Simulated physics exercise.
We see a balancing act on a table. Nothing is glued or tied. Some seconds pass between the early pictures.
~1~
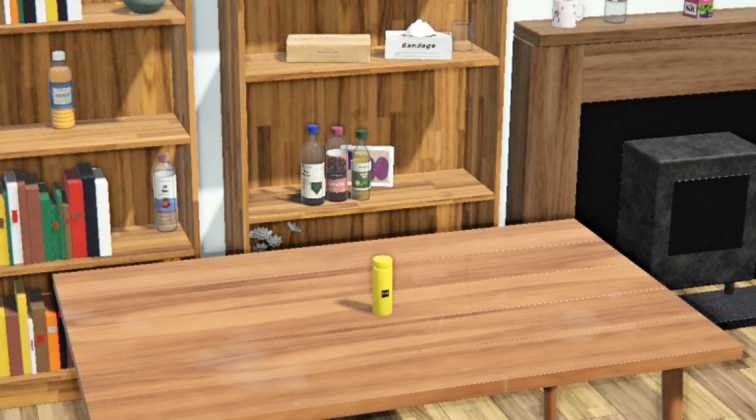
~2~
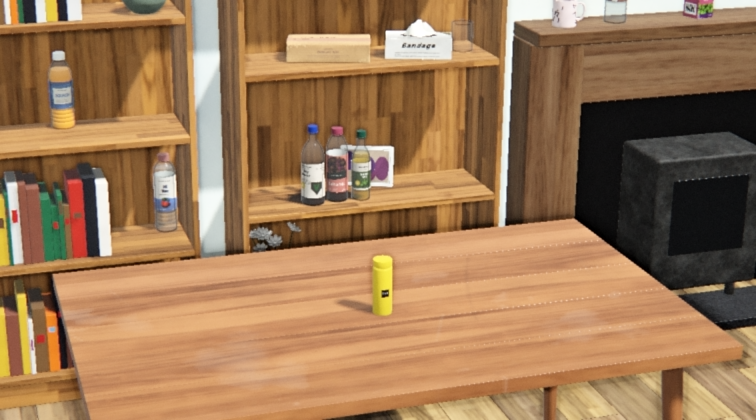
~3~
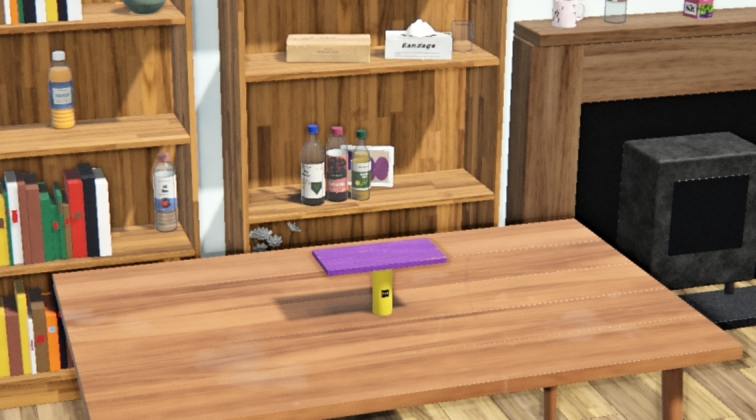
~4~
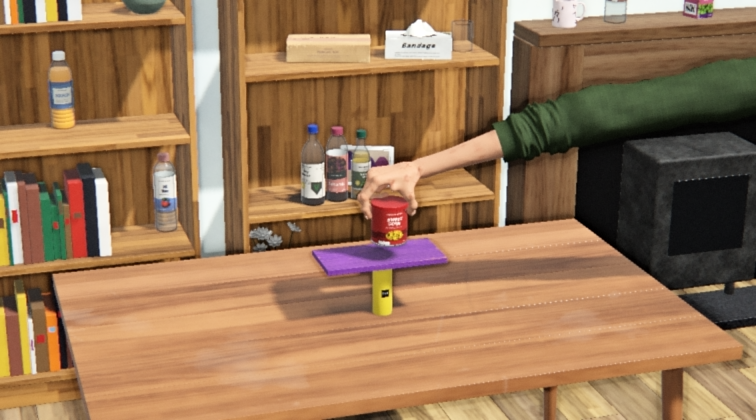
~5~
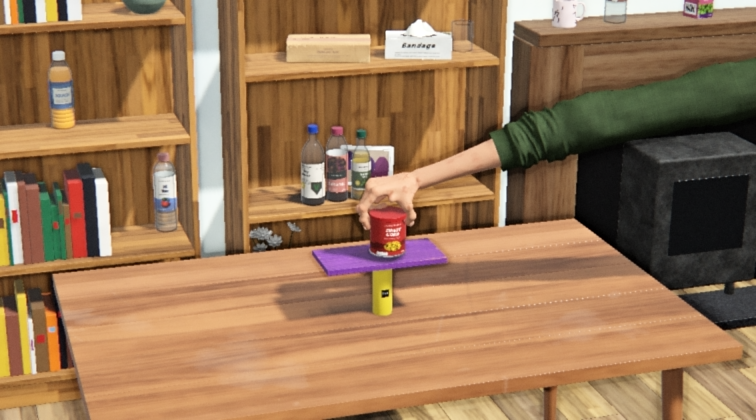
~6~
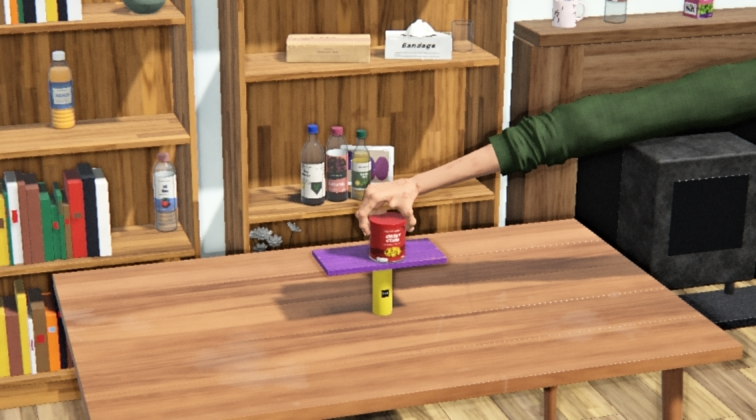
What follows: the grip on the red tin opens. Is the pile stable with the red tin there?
Outcome: The stack stays up.
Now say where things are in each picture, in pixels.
In the first frame, the last thing is not in view yet; yellow shaker (382, 285).
In the second frame, the last thing is not in view yet; yellow shaker (382, 285).
In the third frame, the last thing is not in view yet; yellow shaker (382, 285).
The fourth frame shows coming down; red tin (390, 221); yellow shaker (382, 285).
The fifth frame shows coming down; red tin (388, 232); yellow shaker (382, 285).
The sixth frame shows set down, still held; red tin (388, 238); yellow shaker (382, 285).
Then, 0.20 s later than the last frame, all is still.
Then, 0.50 s later than the last frame, red tin resting near (388, 238).
When it is over, all 3 as before. End places, in pixels of the last picture, red tin near (388, 238). The stack keeps its balance.
